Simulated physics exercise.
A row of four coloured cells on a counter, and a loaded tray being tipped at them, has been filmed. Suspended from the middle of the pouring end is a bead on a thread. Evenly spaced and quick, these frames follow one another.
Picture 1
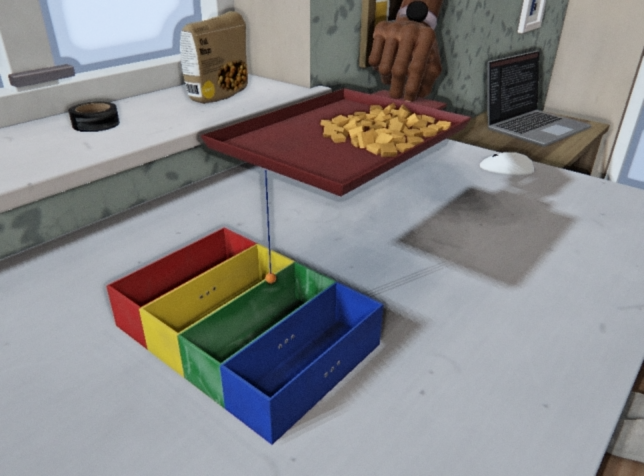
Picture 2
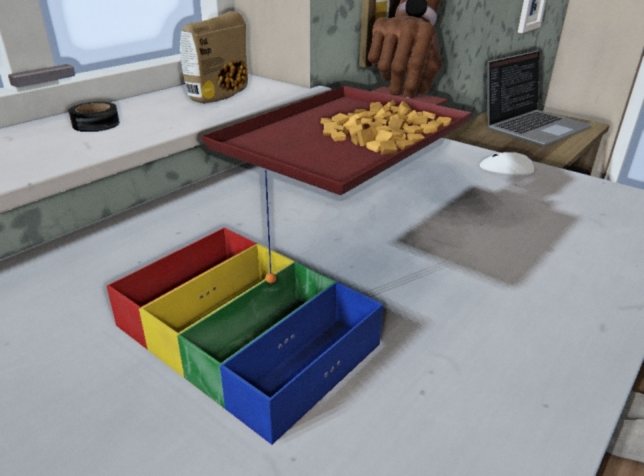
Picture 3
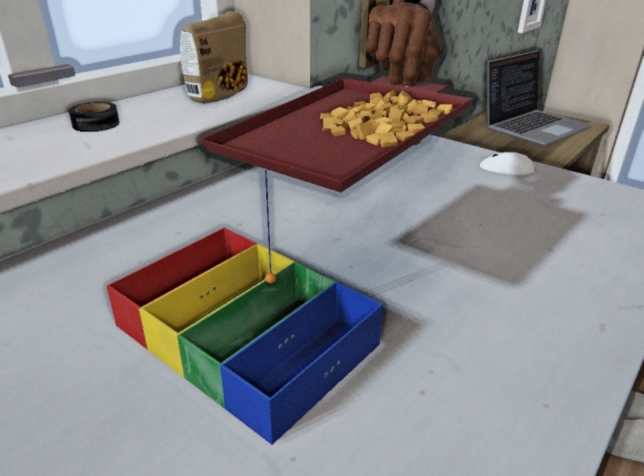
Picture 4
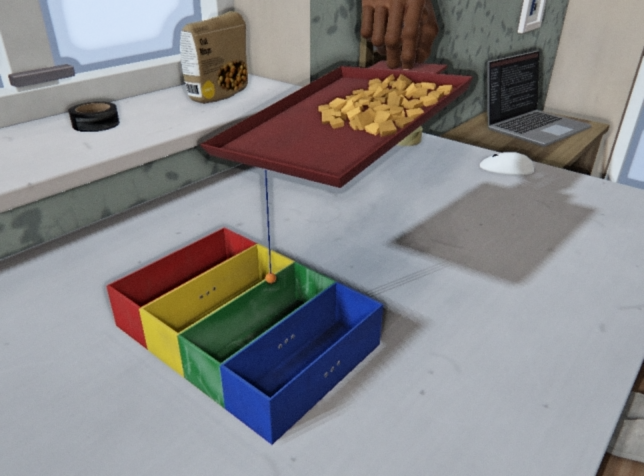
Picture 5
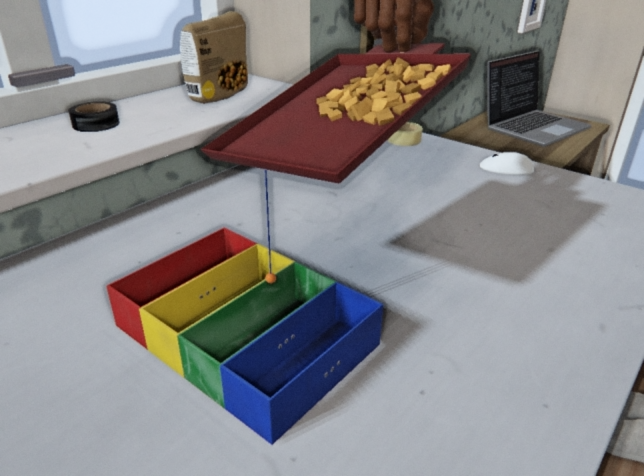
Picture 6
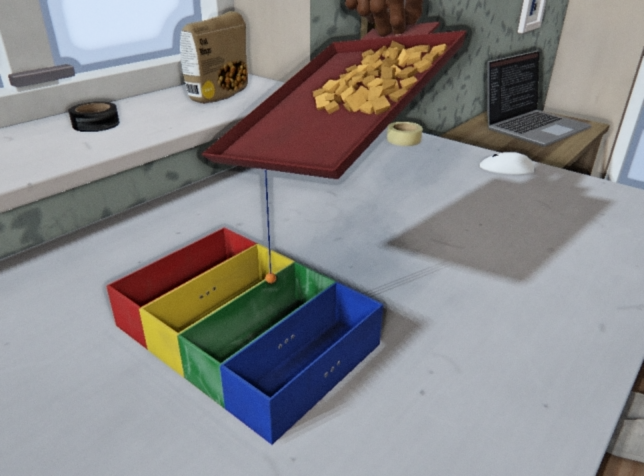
A hand raised the far end of a dark red tray loaded with yellowish cereal squares, tilting it more and more toward its left corner, above a row of red, yellow, green and blue boxes.
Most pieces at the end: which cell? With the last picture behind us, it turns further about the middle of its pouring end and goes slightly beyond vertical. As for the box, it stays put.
Red.
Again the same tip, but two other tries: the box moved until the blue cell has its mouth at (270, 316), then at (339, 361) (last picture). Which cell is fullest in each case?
With the first placing it's yellow, with the second it's that red cell.
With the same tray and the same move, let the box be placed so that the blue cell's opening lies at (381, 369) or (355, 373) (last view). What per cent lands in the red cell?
You'd get 10 in a hundred first and 30 in a hundred after that.
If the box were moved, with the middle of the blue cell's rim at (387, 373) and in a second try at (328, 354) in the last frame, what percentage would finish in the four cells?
Close to 10 in a hundred, then close to 70 in a hundred.
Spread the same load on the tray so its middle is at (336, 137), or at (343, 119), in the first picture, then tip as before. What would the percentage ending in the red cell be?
40 per cent for the first try, 50 per cent for the second.
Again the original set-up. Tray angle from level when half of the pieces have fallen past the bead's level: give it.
Approx. reading: About 85°.
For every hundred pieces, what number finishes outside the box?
Estimate: Around 0 percent.
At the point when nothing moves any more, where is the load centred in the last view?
Near (195, 301).
Soon after the last picture, tray tipped steeply; about two thirds on the tray; a small part in the red cell; about a third falling or outside the box.
A little later, tray tipped past a quarter turn; about two thirds in the red cell; about a third in the yellow cell.
Later still, tray tipped past a quarter turn; about two thirds in the red cell; about a third in the yellow cell.
At rest, tray tipped past a quarter turn; about two thirds in the red cell; about a third in the yellow cell; none in the blue cell; none in the green cell.
